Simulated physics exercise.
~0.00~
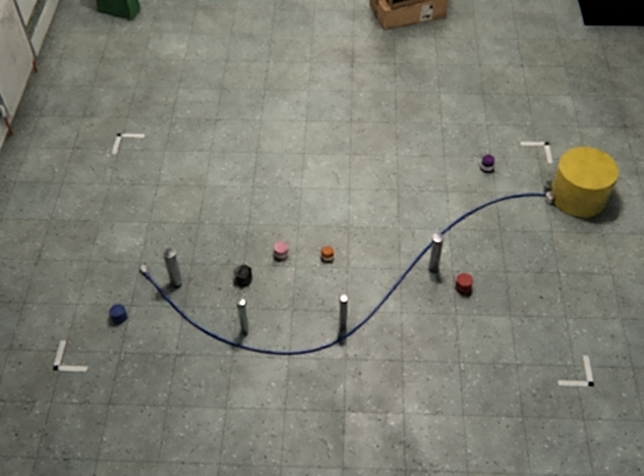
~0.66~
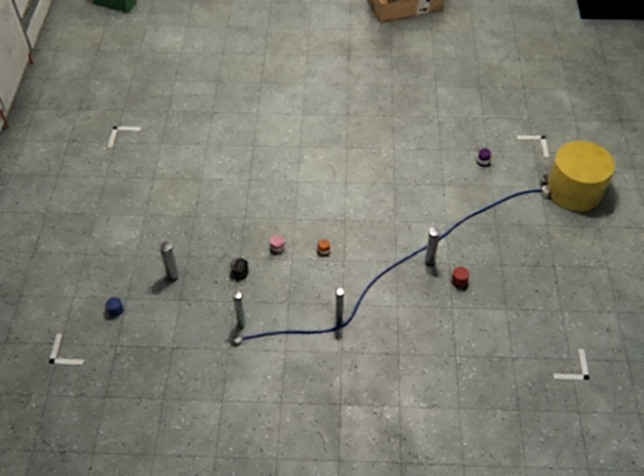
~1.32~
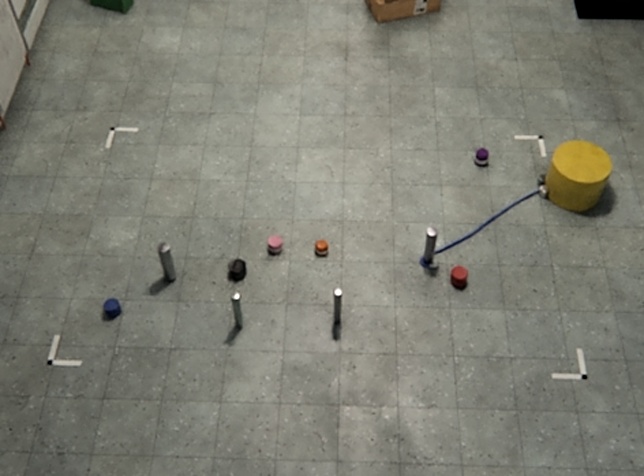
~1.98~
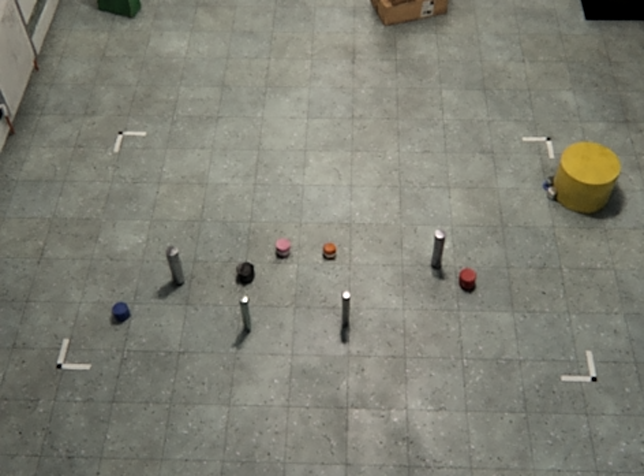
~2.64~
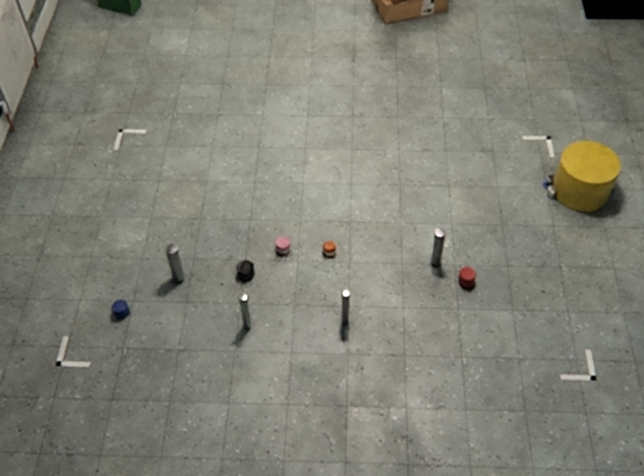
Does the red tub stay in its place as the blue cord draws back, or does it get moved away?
The red tub stays in its place, beside the post on the right.
